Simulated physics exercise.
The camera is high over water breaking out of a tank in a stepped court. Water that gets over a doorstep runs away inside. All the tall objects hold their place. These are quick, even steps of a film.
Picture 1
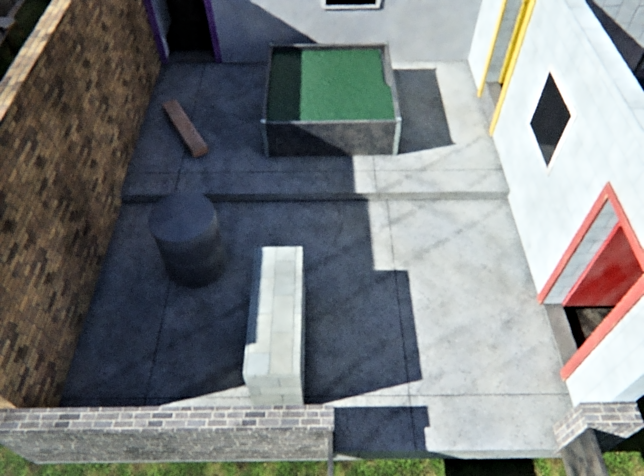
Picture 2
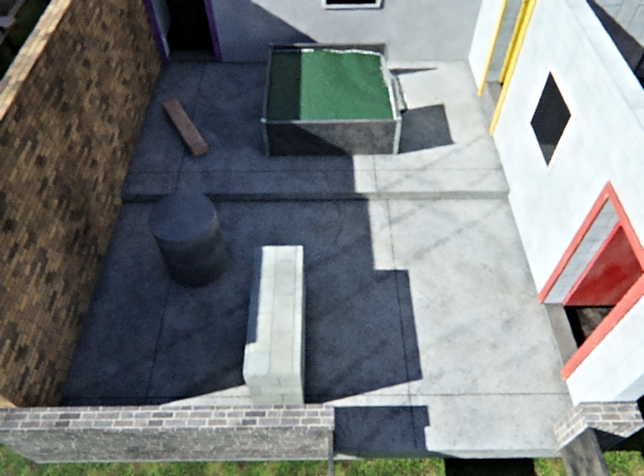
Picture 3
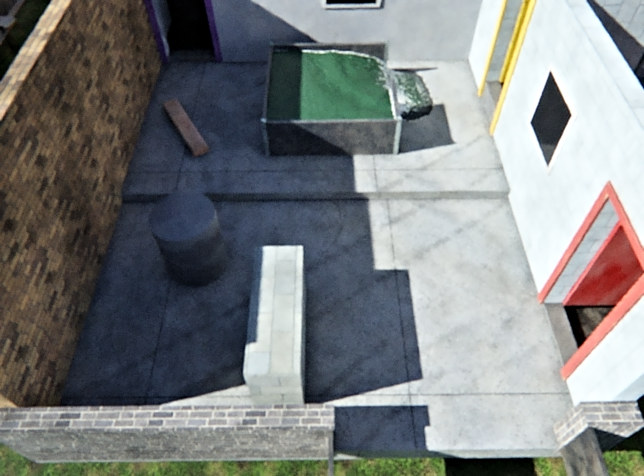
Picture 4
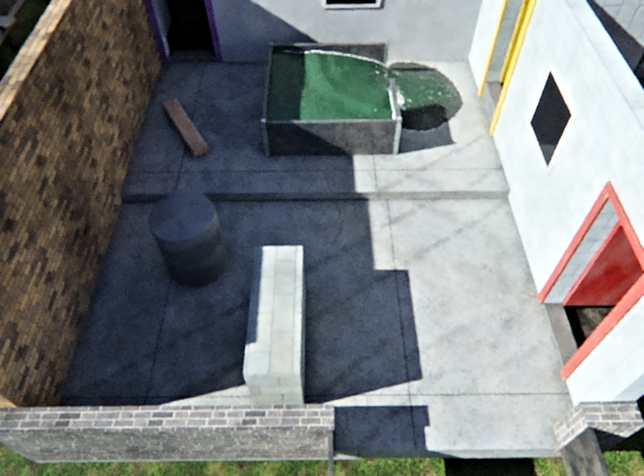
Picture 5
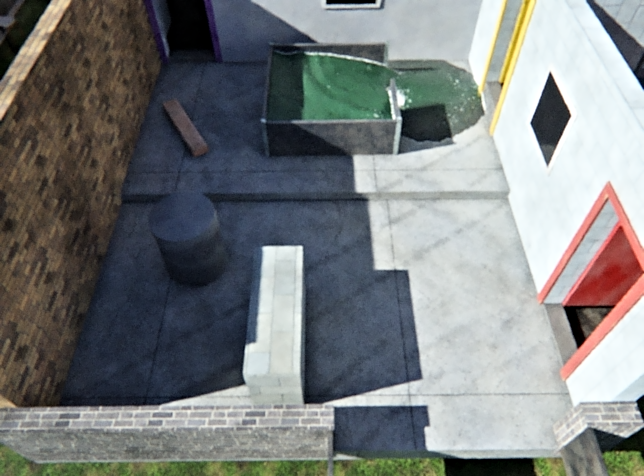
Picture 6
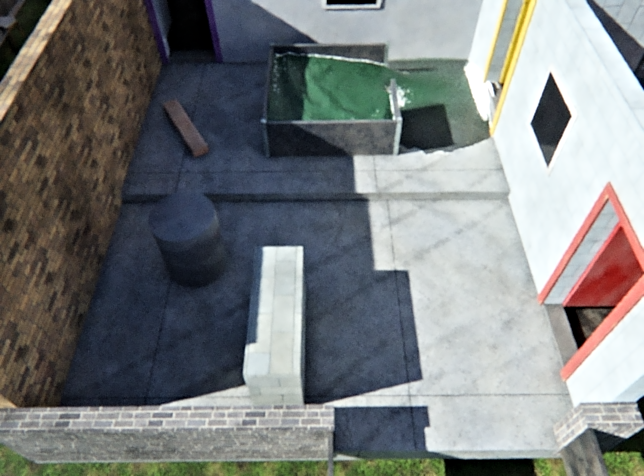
Green water in a raised open tank breaks out through its right side, pours onto the upper level of a stepped concrete court, and spreads rightward in a widening sheet to the white wall beside the yellow-framed opening.
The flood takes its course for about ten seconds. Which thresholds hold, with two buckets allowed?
In the end: The yellow door stays under that; the red door stays under that; the purple door stays under that.
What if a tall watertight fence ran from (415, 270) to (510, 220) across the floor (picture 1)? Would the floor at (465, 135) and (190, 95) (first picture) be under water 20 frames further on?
In turn: Wet, dry.
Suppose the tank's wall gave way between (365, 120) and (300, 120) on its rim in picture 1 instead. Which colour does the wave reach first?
It is the red-painted one.
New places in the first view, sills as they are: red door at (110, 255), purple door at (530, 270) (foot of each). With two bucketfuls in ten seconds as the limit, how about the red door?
Then: Red door takes less.
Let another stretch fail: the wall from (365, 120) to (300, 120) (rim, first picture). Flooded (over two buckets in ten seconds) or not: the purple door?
Then: Purple is under.
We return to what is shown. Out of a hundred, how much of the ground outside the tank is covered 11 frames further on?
I make it 20 per cent.
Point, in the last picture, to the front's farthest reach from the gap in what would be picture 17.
Roughly at (535, 287).
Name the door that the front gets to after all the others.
The door marked purple.
A moment on, water covers 10 % of the floor; the yellow door wet at the sill, nothing in, the red door not reached, the purple door not reached.
Next, water covers 20 % of the floor; the yellow door under two buckets in, the red door not reached, the purple door not reached.
Then, water covers 45 % of the floor; the yellow door under two buckets in, the red door wet at the sill, nothing in, the purple door not reached.
Later, water covers 65 % of the floor; the yellow door under two buckets in, the red door wet at the sill, nothing in, the purple door under two buckets in.
In the end, water covers 90 % of the floor; the yellow door under two buckets in, the red door wet at the sill, nothing in, the purple door under two buckets in.
